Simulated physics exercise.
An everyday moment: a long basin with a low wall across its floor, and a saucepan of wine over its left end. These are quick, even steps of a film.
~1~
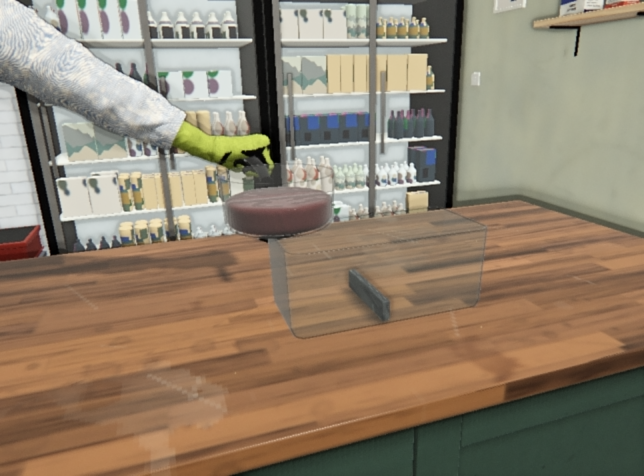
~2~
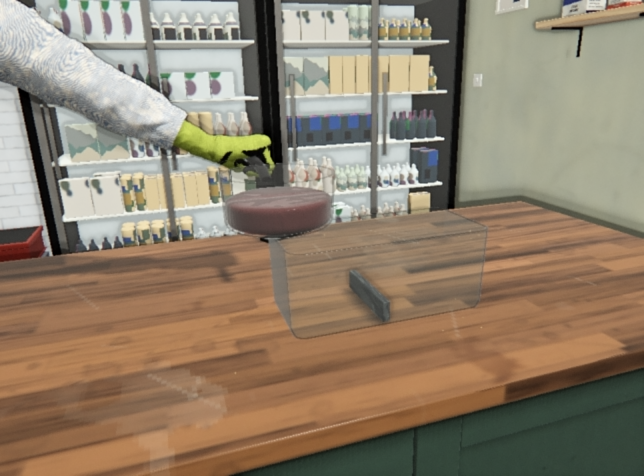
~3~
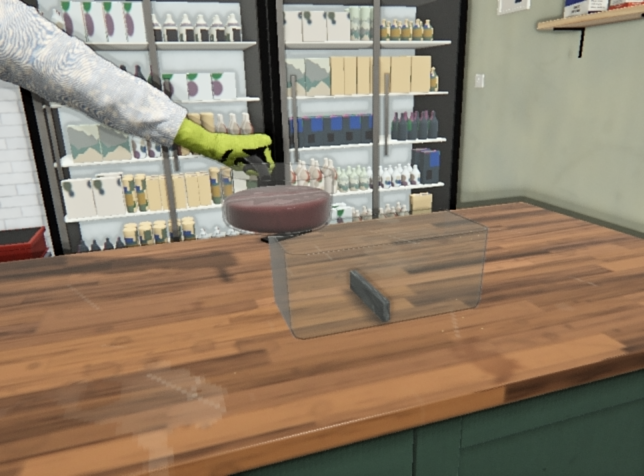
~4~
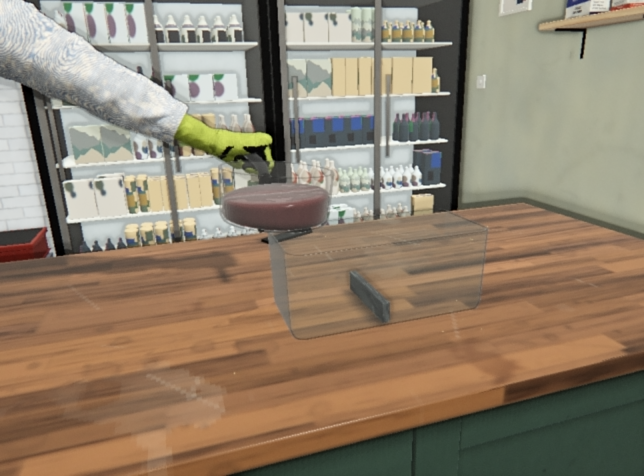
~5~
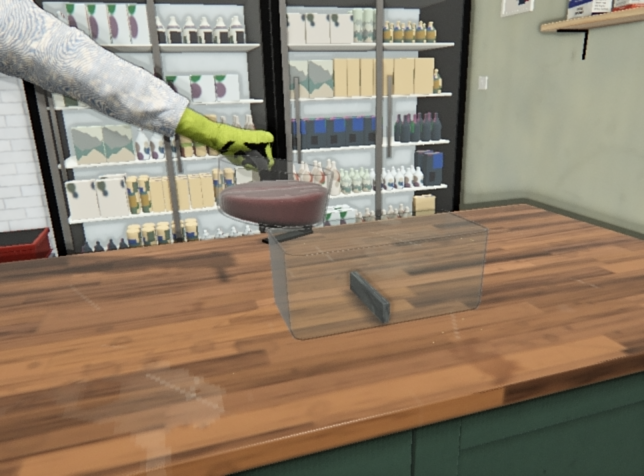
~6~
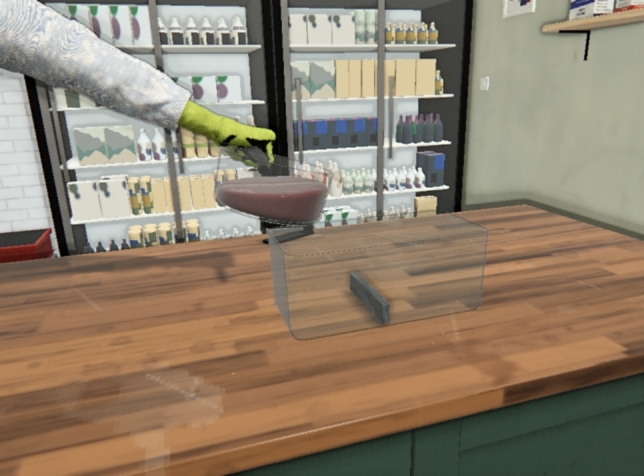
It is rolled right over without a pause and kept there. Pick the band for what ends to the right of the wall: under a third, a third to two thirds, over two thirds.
The share right of the wall is over two thirds.
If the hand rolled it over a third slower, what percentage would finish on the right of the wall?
Some 90 per cent.
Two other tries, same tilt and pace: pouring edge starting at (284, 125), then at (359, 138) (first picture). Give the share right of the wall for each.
Near 50 % and 85 %.
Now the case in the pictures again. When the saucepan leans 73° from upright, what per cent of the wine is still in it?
About 60 per cent.
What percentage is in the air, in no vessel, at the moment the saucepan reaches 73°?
About 35 per cent.
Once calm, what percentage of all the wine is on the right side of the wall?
Close to 85 per cent.
A moment on, the saucepan is tipped part way and 62 per cent is still to pour, 2 is left of the wall and 1 right of it.
Next, the saucepan is tipped right over and 10 per cent is still to pour, 5 is left of the wall and 68 right of it.
Then the saucepan is tipped right over and 0 per cent is still to pour, 11 is left of the wall and 87 right of it.
Later the saucepan is tipped right over and 0 per cent is still to pour, 12 is left of the wall and 87 right of it.
In the end 12 per cent lies left of the wall, 87 right of it and 0 outside.
